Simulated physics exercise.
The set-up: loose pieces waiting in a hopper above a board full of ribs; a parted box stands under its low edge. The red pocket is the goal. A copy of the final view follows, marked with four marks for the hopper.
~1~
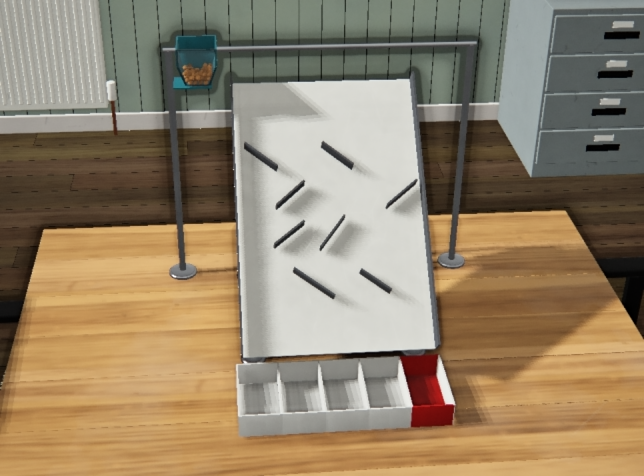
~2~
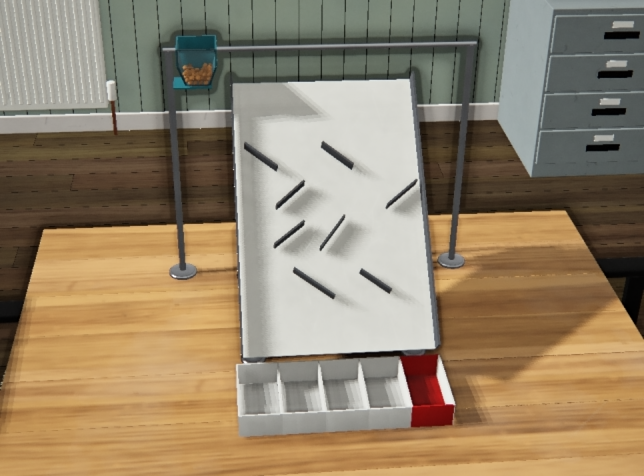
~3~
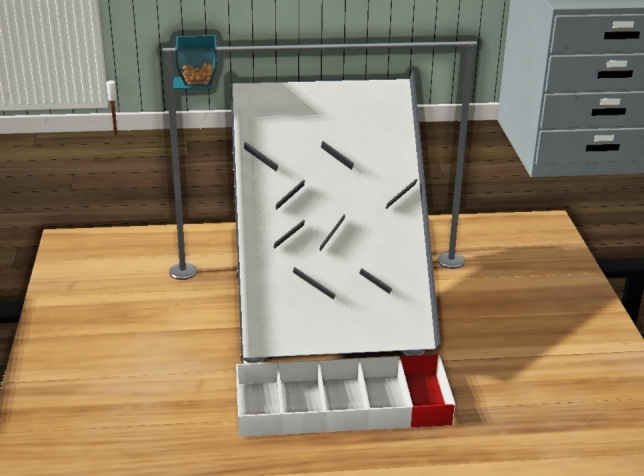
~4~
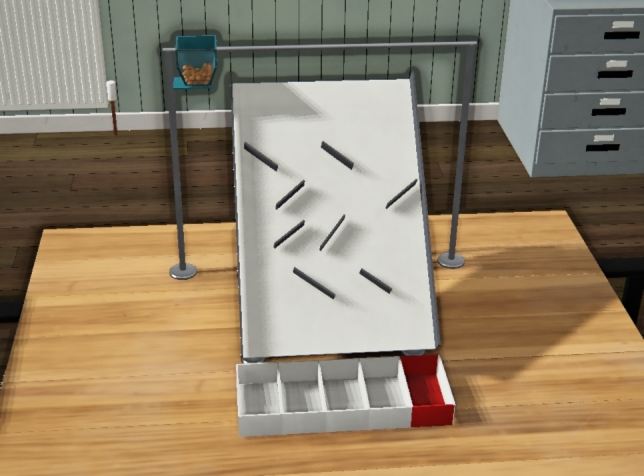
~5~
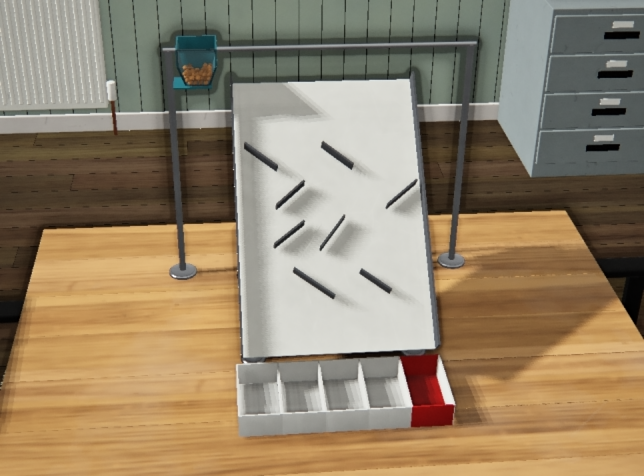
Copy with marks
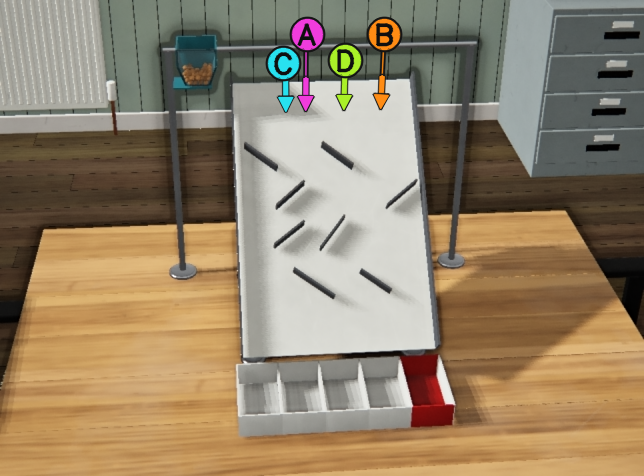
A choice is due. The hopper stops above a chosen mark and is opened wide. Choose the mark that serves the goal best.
Mark D.
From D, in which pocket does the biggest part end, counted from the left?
It is the fifth one.
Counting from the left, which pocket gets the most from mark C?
The first.
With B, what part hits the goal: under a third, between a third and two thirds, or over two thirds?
It is between a third and two thirds.
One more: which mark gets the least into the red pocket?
That would be C.
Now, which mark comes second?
Here it is mark B.
On the marked copy, mark A meets the board at (305, 105); mark B meets the board at (380, 103); mark C meets the board at (285, 106); mark D meets the board at (343, 104).
For mark A, roughly a quarter in the red pocket, the larger part in other pockets.
For mark B, roughly two thirds in the red pocket, roughly a third in other pockets, just a few held on the board.
For mark C, about a tenth in the red pocket, almost all in other pockets.
For mark D, almost all in the red pocket, about a tenth in other pockets.
